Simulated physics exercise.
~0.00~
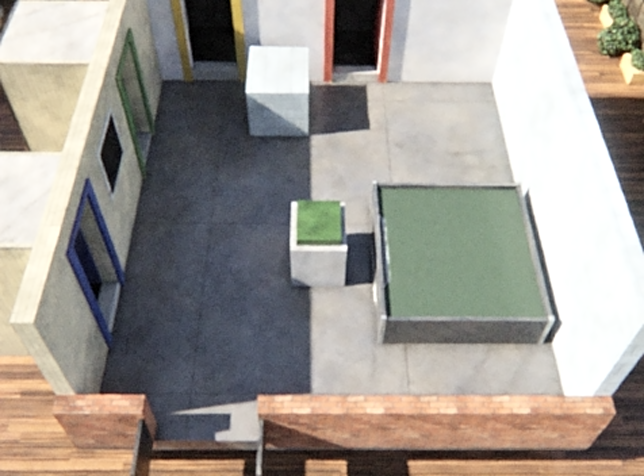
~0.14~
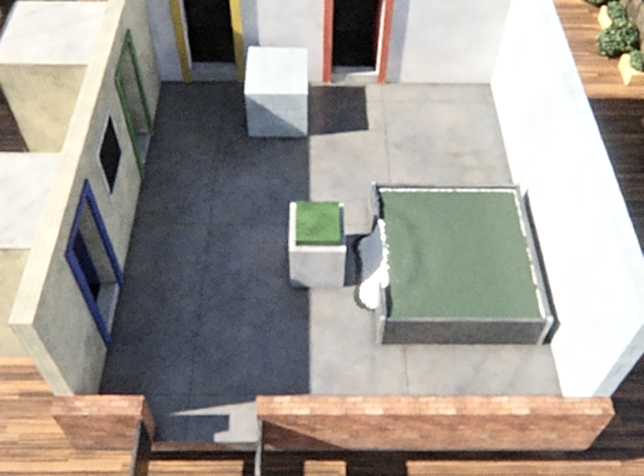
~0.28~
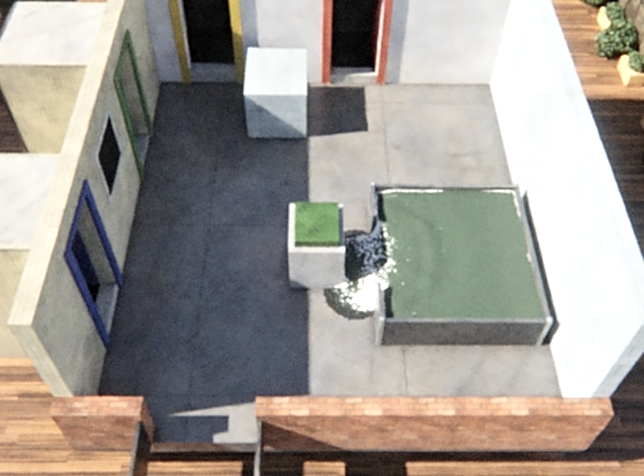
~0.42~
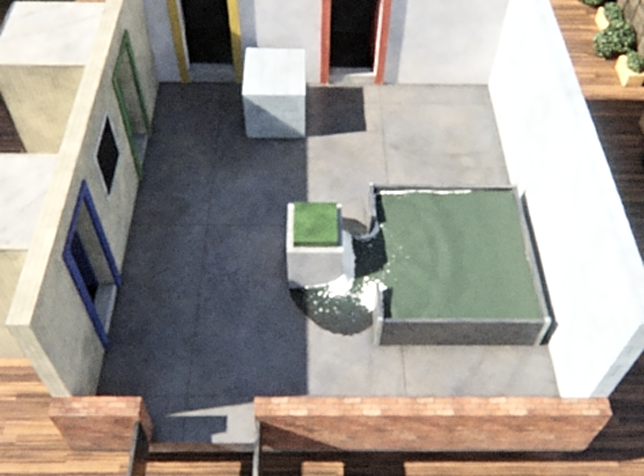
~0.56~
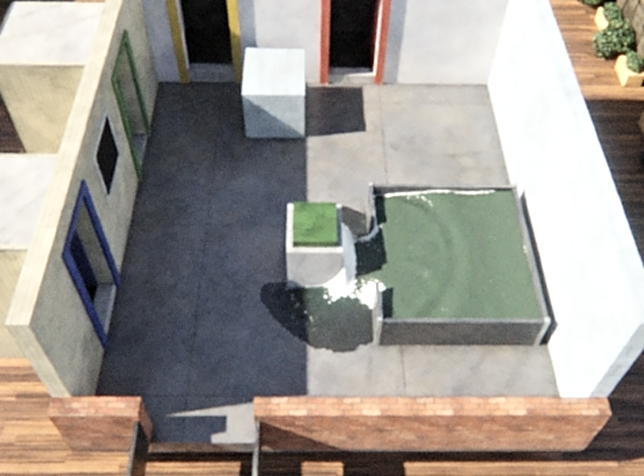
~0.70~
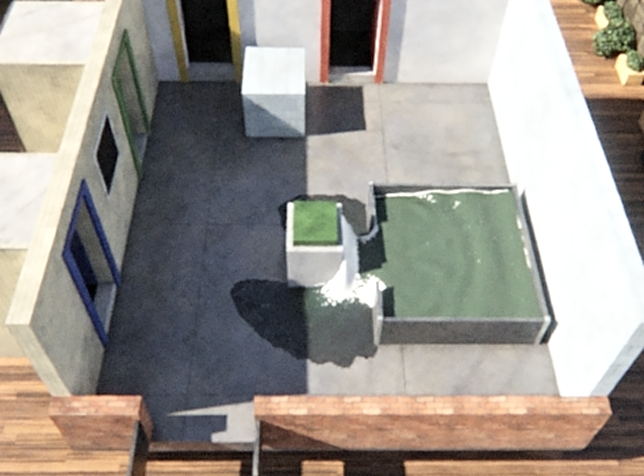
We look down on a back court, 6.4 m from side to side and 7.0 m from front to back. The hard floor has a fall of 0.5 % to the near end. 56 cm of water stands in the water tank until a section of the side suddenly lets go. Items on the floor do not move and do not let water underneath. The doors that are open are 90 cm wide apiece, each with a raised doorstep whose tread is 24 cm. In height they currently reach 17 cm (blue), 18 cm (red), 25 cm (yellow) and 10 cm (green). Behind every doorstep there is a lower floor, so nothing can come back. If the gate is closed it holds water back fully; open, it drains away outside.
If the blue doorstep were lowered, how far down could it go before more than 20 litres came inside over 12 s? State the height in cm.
Down to about 5 cm.
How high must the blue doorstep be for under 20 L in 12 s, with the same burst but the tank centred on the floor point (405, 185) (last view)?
You'd need some 8.5 cm.
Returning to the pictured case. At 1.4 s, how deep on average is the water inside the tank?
Mean depth: Approx. 43 cm.
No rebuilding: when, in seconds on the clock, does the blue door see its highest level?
I'd guess close to 3.0 seconds.
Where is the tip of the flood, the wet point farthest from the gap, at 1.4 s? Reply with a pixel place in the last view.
(136, 319).
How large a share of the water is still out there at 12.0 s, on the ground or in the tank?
Something near 86 out of a hundred parts.
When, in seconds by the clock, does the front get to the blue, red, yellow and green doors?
Times: Blue 1.6 s, red 2.2 s, yellow 3.4 s, green 3.2 s.
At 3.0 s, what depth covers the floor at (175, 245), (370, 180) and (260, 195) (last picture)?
Roughly 0, 2 and 2 cm, in turn.
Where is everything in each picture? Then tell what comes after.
The first picture shows the water tank at (456, 249) is whole and still, 56 cm deep; the blue door at (100, 273) is dry.
In the second picture, water pours out at (377, 265) and has run 0.2 m, to (362, 302); about 6 cm deep outside, 56 cm at the back.
In the third picture, the gap is at (376, 267), the front 0.7 m out at (333, 300); the back of the water tank holds 56 cm.
In the fourth picture, the front is at (296, 290), 1.2 m from the gap at (375, 267); 1.2 m2 of floor is wet, 56 cm left at the back.
In the fifth picture, water pours out at (374, 267) and has run 1.6 m, to (268, 296); about 5 cm deep outside, 56 cm at the back.
In the sixth picture, the gap is at (375, 265), the front 2.0 m out at (240, 295); the back of the water tank holds 54 cm; 1.9 m in a straight line remain to the blue door at (96, 274).
After 1.4 s water covers 30 % of the floor, deepest (48 cm) near (354, 270); it has not reached the blue door.
After 3.0 s water covers 60 % of the floor, deepest (30 cm) near (354, 270); 9 cm at the blue door, 0 litres in over its 17 cm doorstep.
After 12.0 s water covers 95 % of the floor, deepest (13 cm) near (354, 270); 5 cm at the blue door, 0 litres in over its 17 cm doorstep.
At the blue door as built, the water arrived by 1.7 s and peaked near 9 cm at 3.0 s.
Run again over the same 12 s with other heights there, 31 litres in over 4 cm, 13 litres over 5.5 cm. The limit of 20 litres is kept from about 5 cm up.
